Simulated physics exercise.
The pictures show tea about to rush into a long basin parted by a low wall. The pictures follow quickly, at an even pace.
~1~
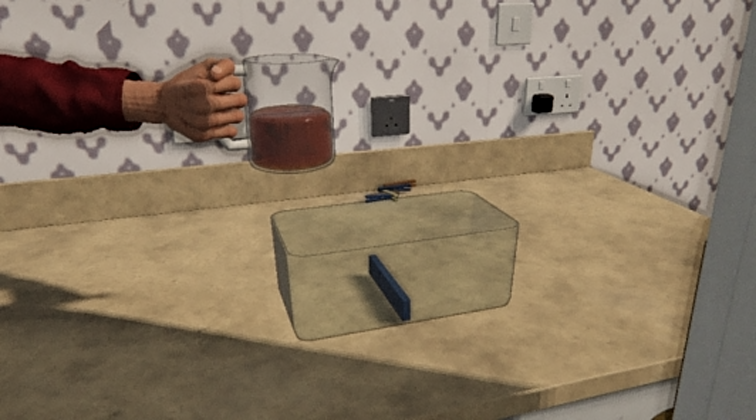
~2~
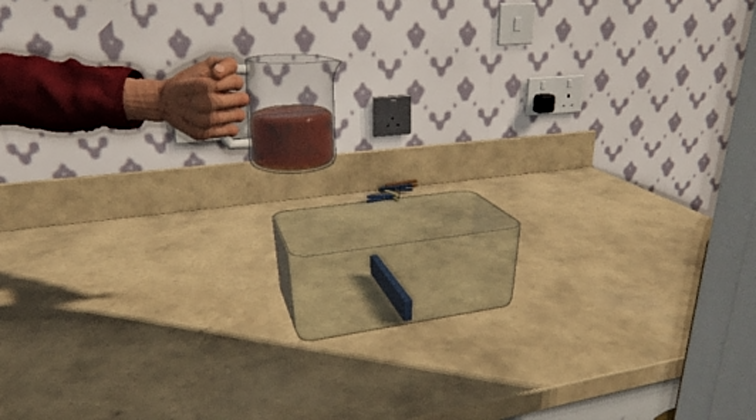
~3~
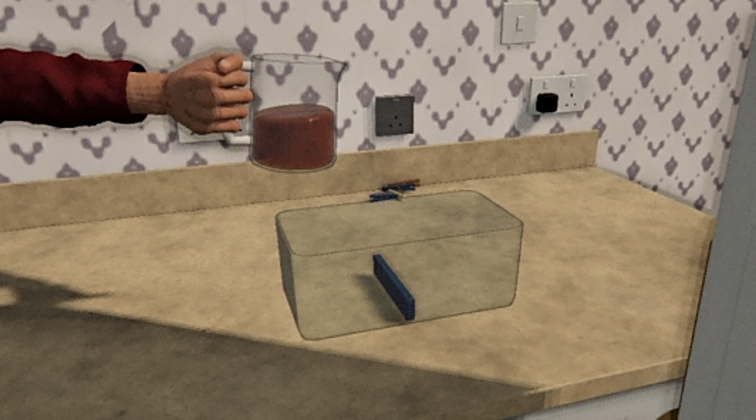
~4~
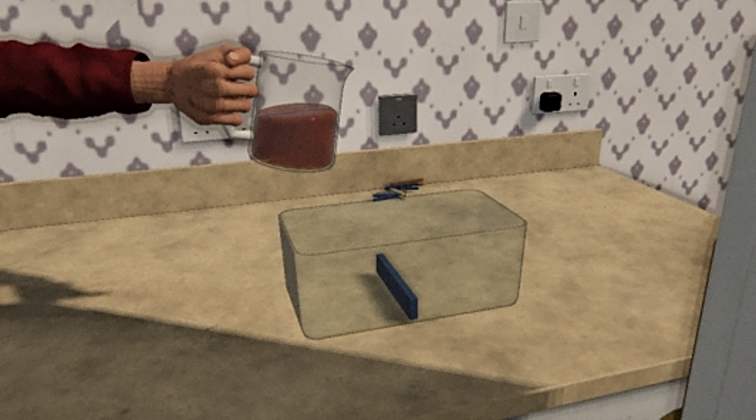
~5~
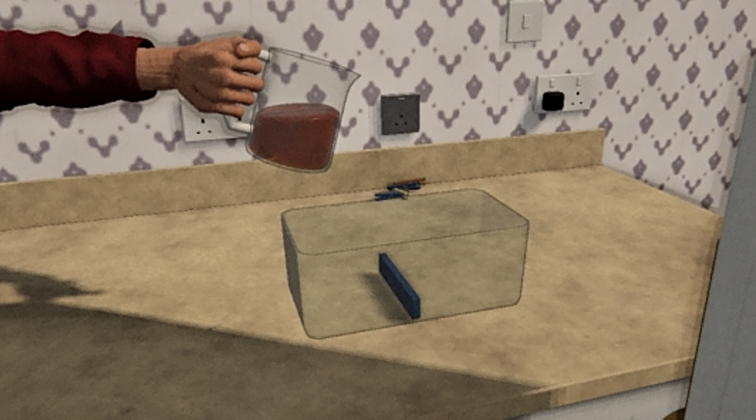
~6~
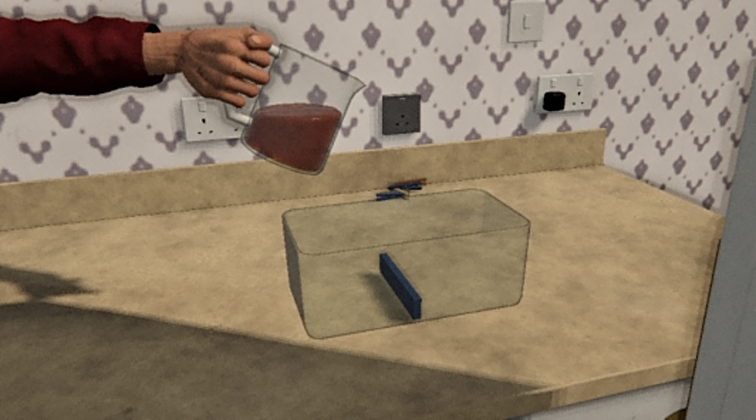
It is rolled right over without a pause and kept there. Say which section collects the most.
Most lies in the right part.
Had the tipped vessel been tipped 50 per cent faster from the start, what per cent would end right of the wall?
Near 65 %.
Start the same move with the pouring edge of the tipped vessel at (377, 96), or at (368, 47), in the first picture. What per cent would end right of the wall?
The first gives 95 %, the second 90 %.
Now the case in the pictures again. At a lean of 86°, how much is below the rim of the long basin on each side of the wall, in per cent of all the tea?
Near 0 on the left, 0 on the right.
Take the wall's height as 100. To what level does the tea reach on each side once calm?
Near 20 on the left, 50 on the right.
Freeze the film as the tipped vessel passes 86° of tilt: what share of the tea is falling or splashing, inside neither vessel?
Some 15 per cent.
A moment on, the tilt is 86° and 87 per cent is still to pour, 0 is left of the wall and 0 right of it.
Next, the tilt is 110° and 28 per cent is still to pour, 9 is left of the wall and 42 right of it.
Then the tilt is 110° and 3 per cent is still to pour, 22 is left of the wall and 69 right of it.
Later the tilt is 110° and 0 per cent is still to pour, 28 is left of the wall and 70 right of it.
In the end 28 per cent lies left of the wall, 71 right of it and 1 outside.
